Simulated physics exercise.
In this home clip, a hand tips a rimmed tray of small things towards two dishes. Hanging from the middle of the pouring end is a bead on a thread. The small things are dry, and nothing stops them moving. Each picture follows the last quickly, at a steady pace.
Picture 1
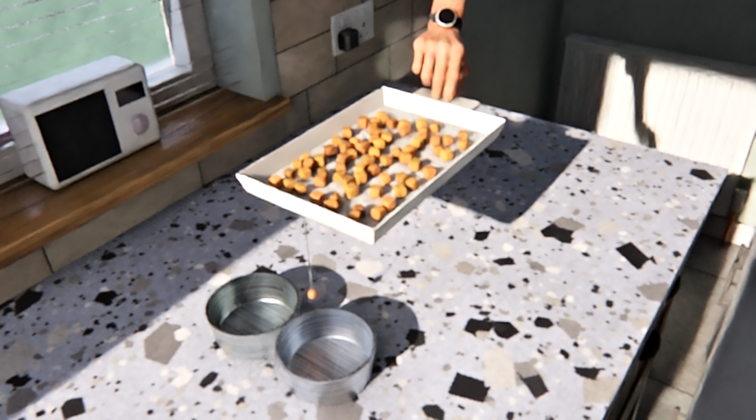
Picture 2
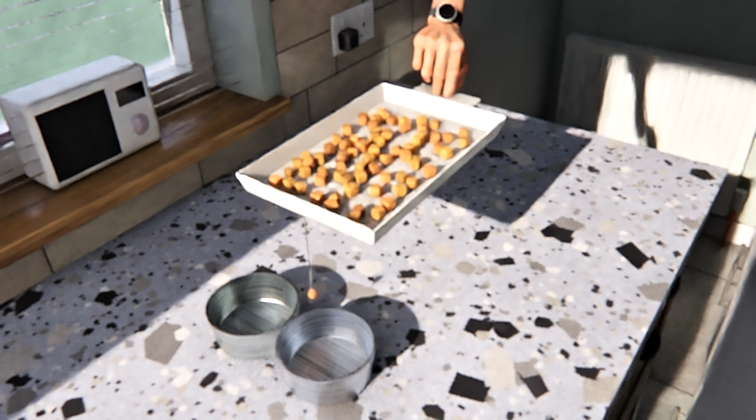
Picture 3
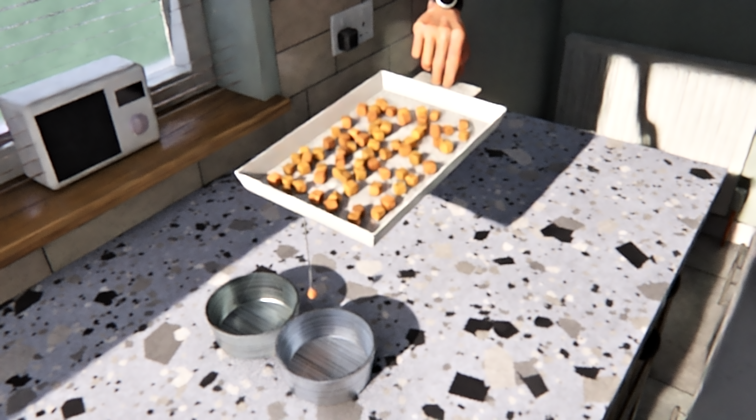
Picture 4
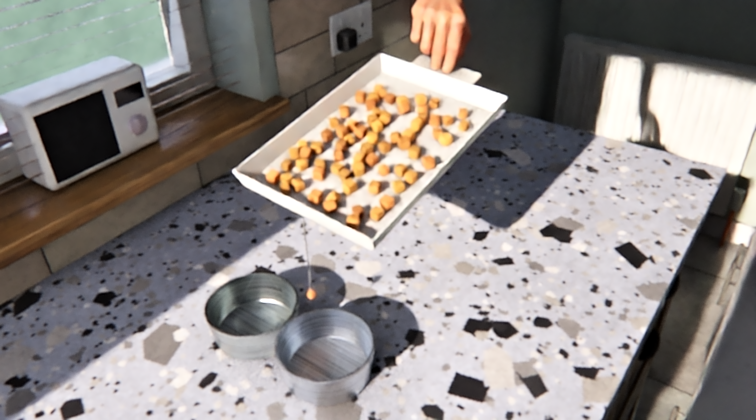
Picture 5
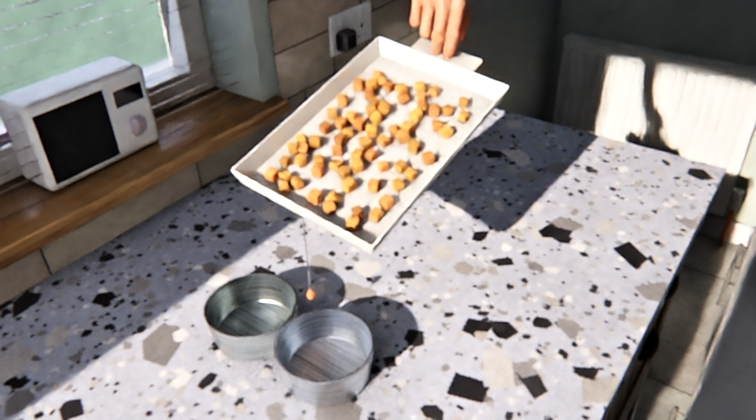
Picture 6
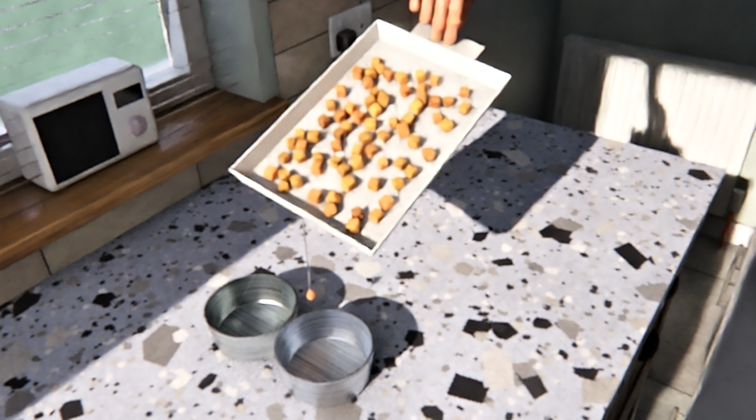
A hand held a white rimmed tray of small brown cubes above two round dishes on a speckled counter, then steadily raised the handle end, tilting the tray more steeply towards the dishes.
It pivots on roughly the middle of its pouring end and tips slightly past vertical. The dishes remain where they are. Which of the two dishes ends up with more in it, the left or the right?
The right one.
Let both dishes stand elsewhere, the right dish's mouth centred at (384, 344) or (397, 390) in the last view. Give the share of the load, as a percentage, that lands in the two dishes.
First placement near 70 percent, second near 70 percent.
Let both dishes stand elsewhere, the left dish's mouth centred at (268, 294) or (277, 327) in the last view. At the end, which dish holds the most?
In order of the tries: The dish on the right side, then the dish on the right side.
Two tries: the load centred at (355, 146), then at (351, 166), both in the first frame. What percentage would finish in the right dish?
From the first start you get 50 in a hundred, from the second 50 in a hundred.
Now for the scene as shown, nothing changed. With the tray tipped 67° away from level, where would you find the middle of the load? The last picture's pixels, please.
Near (359, 194).
Soon after the last picture, tray tipped steeply; all on the tray.
A little later, tray tipped past a quarter turn; most on the tray; a stray few in the right dish; a small part outside both; a stray few in the air.
Later still, tray tipped past a quarter turn; about half in the right dish; about half outside both.
At rest, tray tipped past a quarter turn; about half in the right dish; none in the left dish; about half outside both.
